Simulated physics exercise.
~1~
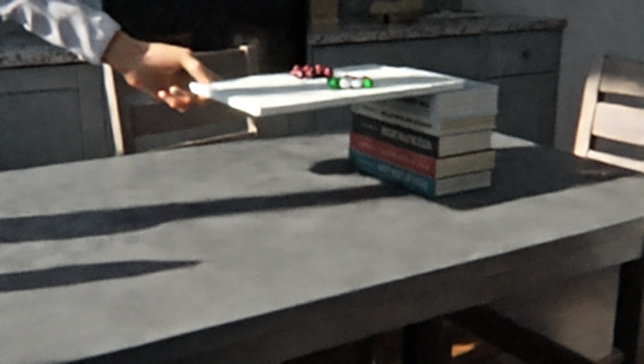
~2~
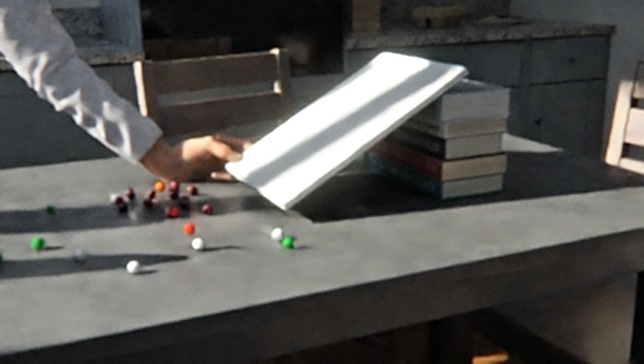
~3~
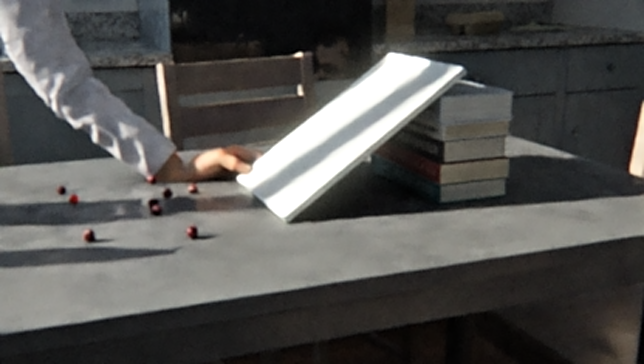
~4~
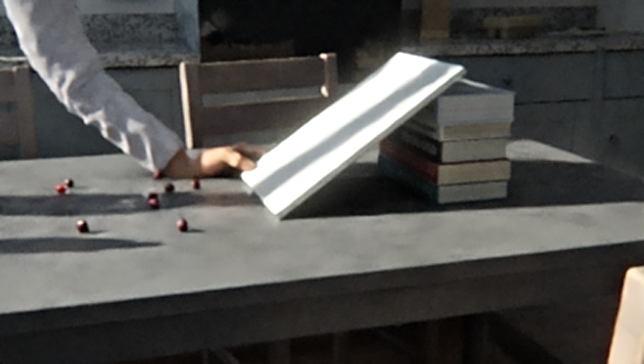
On a gray table, a hand lowered the left end of a white board propped on a stack of books, and little balls rolled off leftward; the green and white ones went farther, vanishing from view, while several dark red ones stayed scattered nearby.
